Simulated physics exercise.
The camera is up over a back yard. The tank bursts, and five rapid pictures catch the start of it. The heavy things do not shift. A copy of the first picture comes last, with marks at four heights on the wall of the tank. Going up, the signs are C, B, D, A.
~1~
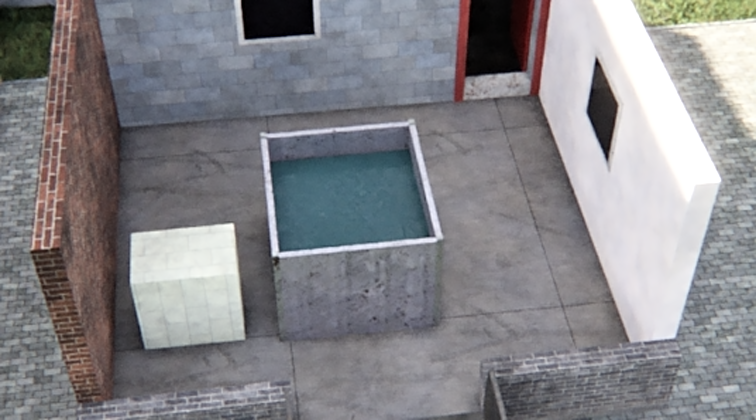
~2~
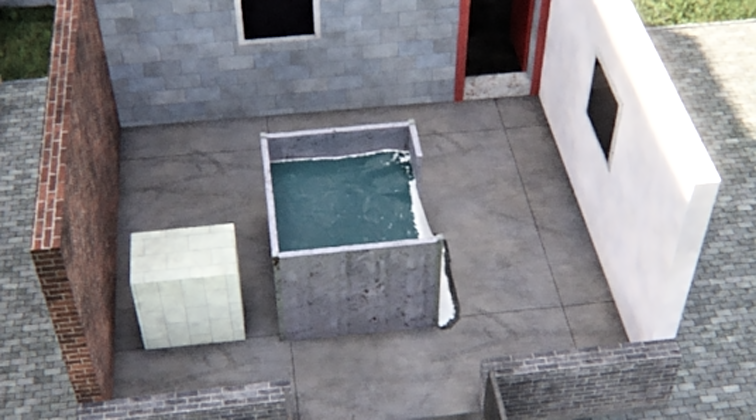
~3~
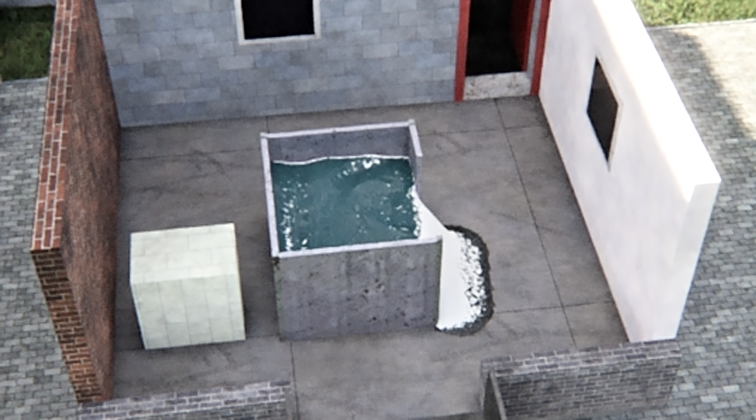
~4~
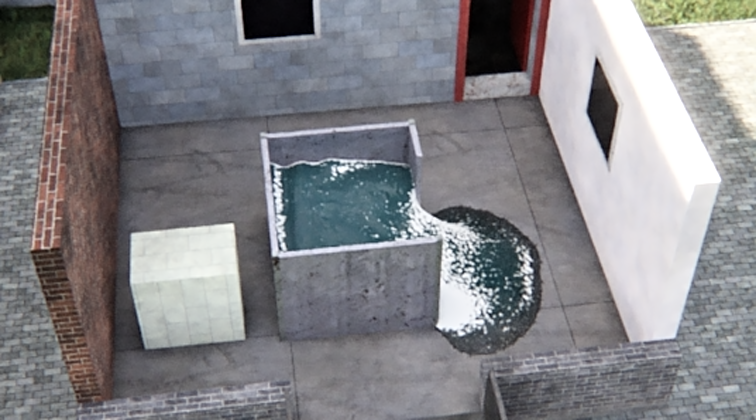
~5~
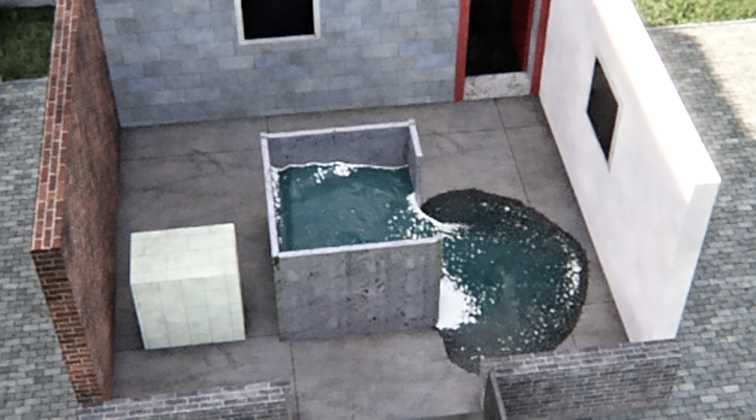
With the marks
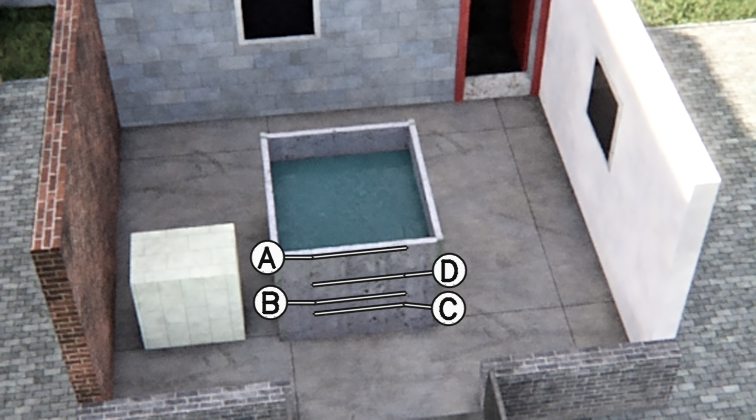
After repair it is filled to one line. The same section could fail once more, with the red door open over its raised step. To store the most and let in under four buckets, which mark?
Level B just does it.
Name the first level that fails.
D.
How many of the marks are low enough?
Two.
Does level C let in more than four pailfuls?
No.
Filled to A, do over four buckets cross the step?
Yes.
On the marked copy, A at (359, 252); B at (359, 298); C at (360, 309); D at (359, 280); from the bottom up C, B, D, A.
If A is chosen, dozens of bucketfuls pour in.
If B is chosen, a bucket or two gets in.
If C is chosen, nothing gets over.
If D is chosen, about 11 bucketfuls get in.
